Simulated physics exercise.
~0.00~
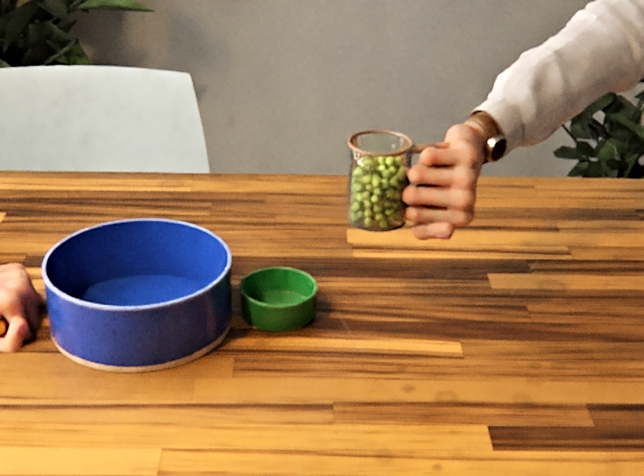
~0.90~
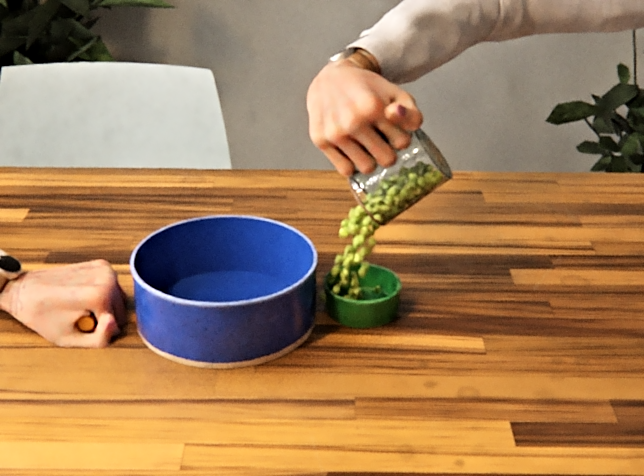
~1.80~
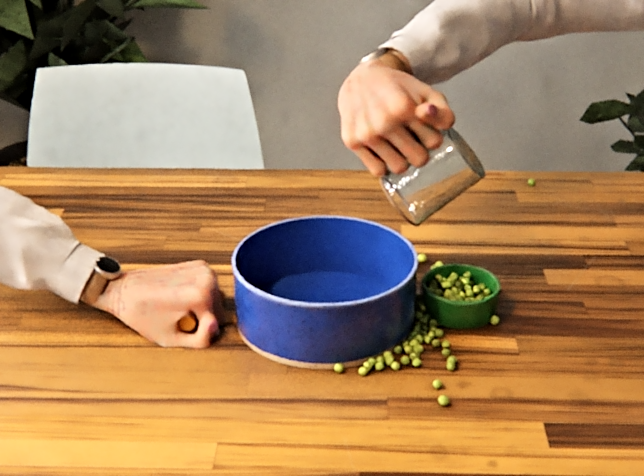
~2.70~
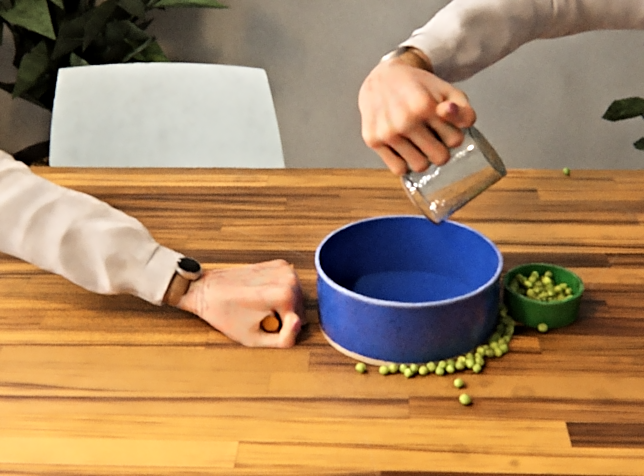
On a striped wooden table, a blue pot and a smaller green dish stand side by side, a fist resting at the left, while another hand holds up a glass cup of green peas. The hand tips the cup over, and the peas stream down into the green dish. The dish fills partway, and many peas spill onto the table in front of the pot. Meanwhile the fist slides the pot and dish steadily to the right. At the end, the emptied cup stays tilted above, peas lie in the dish and scattered on the wood, and the pot remains empty.
